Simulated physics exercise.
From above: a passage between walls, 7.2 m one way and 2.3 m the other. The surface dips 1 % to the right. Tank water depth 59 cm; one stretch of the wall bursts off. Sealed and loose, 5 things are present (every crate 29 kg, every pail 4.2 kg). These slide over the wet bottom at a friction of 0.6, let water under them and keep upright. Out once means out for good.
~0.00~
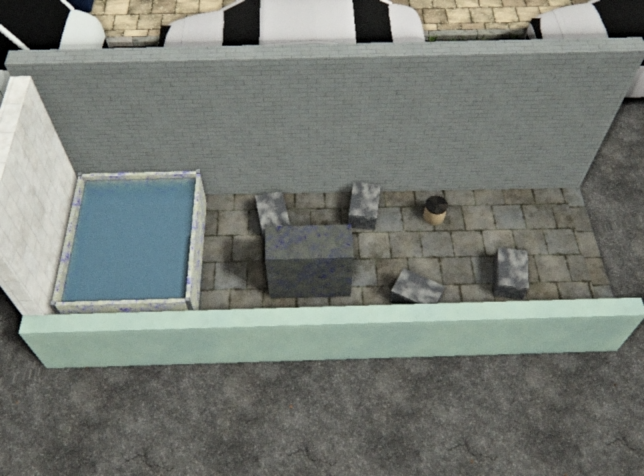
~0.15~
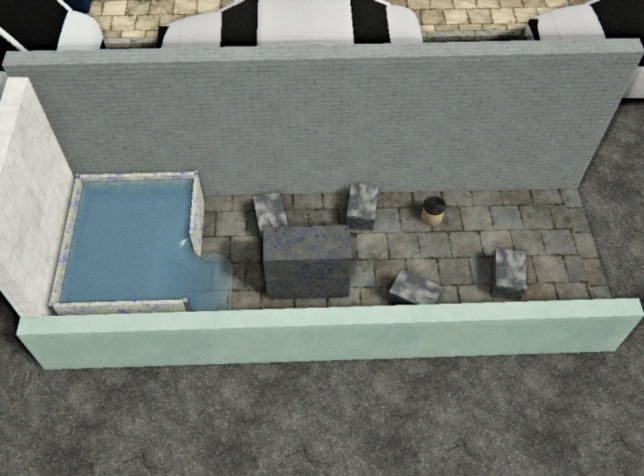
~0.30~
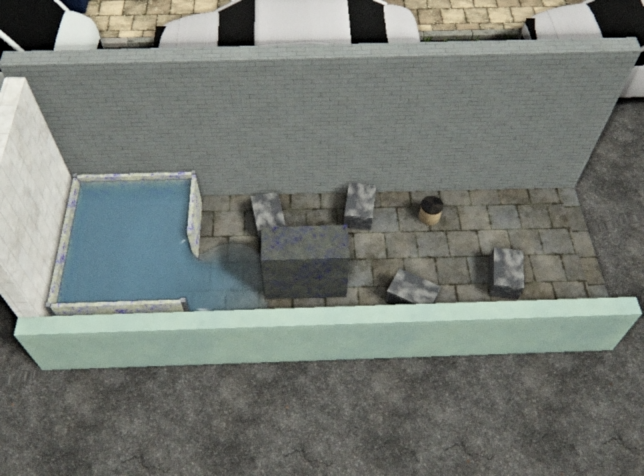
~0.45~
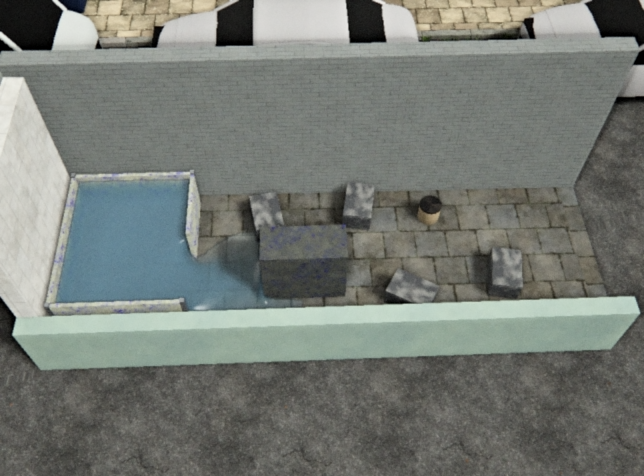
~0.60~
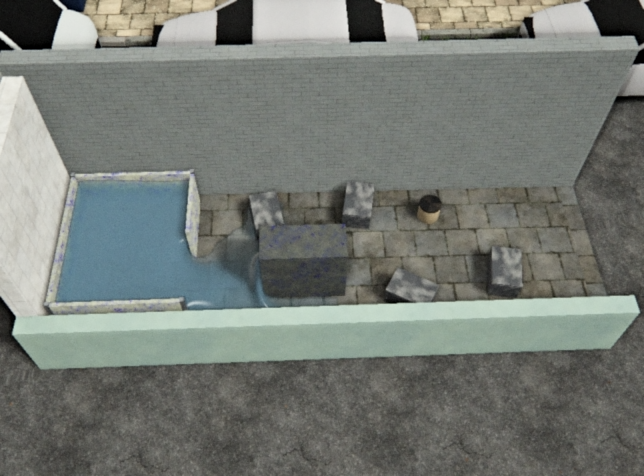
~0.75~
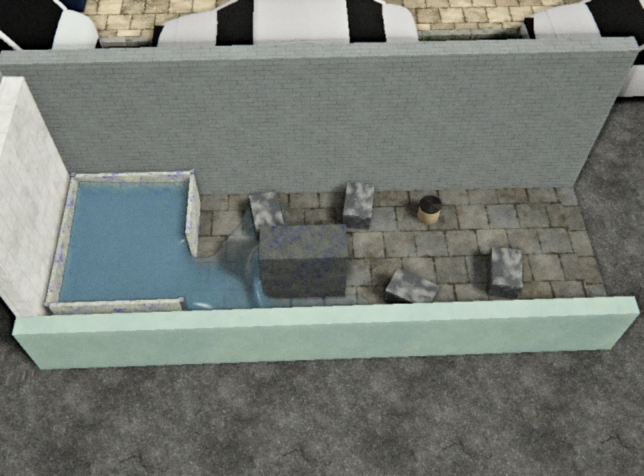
Walled passage seen from above, water spilling through a gap in a tank's side and spreading right around a large motionless grey block.
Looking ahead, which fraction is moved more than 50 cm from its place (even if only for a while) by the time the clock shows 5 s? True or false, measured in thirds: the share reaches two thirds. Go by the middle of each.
True.
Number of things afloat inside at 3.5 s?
I'd say 0 of them.
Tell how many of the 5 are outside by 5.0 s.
It comes to 1.
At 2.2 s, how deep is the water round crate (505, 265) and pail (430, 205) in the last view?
7 and 3 cm.
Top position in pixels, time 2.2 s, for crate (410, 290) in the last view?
(461, 245) or thereabouts.
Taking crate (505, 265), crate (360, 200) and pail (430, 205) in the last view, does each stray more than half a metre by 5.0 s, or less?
Beyond the mark, beyond the mark, within the mark.
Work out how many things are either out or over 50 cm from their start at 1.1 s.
Count: 0.
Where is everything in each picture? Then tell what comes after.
In the first frame, a crate at (513, 267), on the bottom; a pail at (437, 204) rests on the ground; 3.1 m2 under water; 0 of 5 have shifted.
In the second frame, a crate at (511, 268) rests on the ground; a pail at (435, 205), on the bottom; water covers 3.6 m2; 0 of 5 have shifted.
In the third frame, a crate at (508, 267), on the bottom; a pail at (432, 205) rests on the ground; water covers 4.4 m2; 0 of 5 have shifted.
In the fourth frame, a crate at (507, 267) rests on the ground; a pail at (431, 204), on the bottom; water covers 4.8 m2; 0 of 5 have shifted.
In the fifth frame, a crate at (507, 266), on the bottom; a pail at (430, 203), on the bottom; water covers 5.3 m2; 0 of 5 have shifted.
In the sixth frame, a crate at (507, 267), on the bottom; a pail at (431, 204) rests on the ground; 5.8 m2 under water; 0 of 5 have shifted.
After 1.1 s 0 of 5 are over 50 cm from their spots; 0 afloat.
After 2.2 s 1 of 5 are over 50 cm from their spots; 0 afloat.
After 3.5 s 3 of 5 are over 50 cm from their spots; 0 afloat.
After 5.0 s 4 of 5 are over 50 cm from their spots, and 4 have been at some point; 0 afloat.
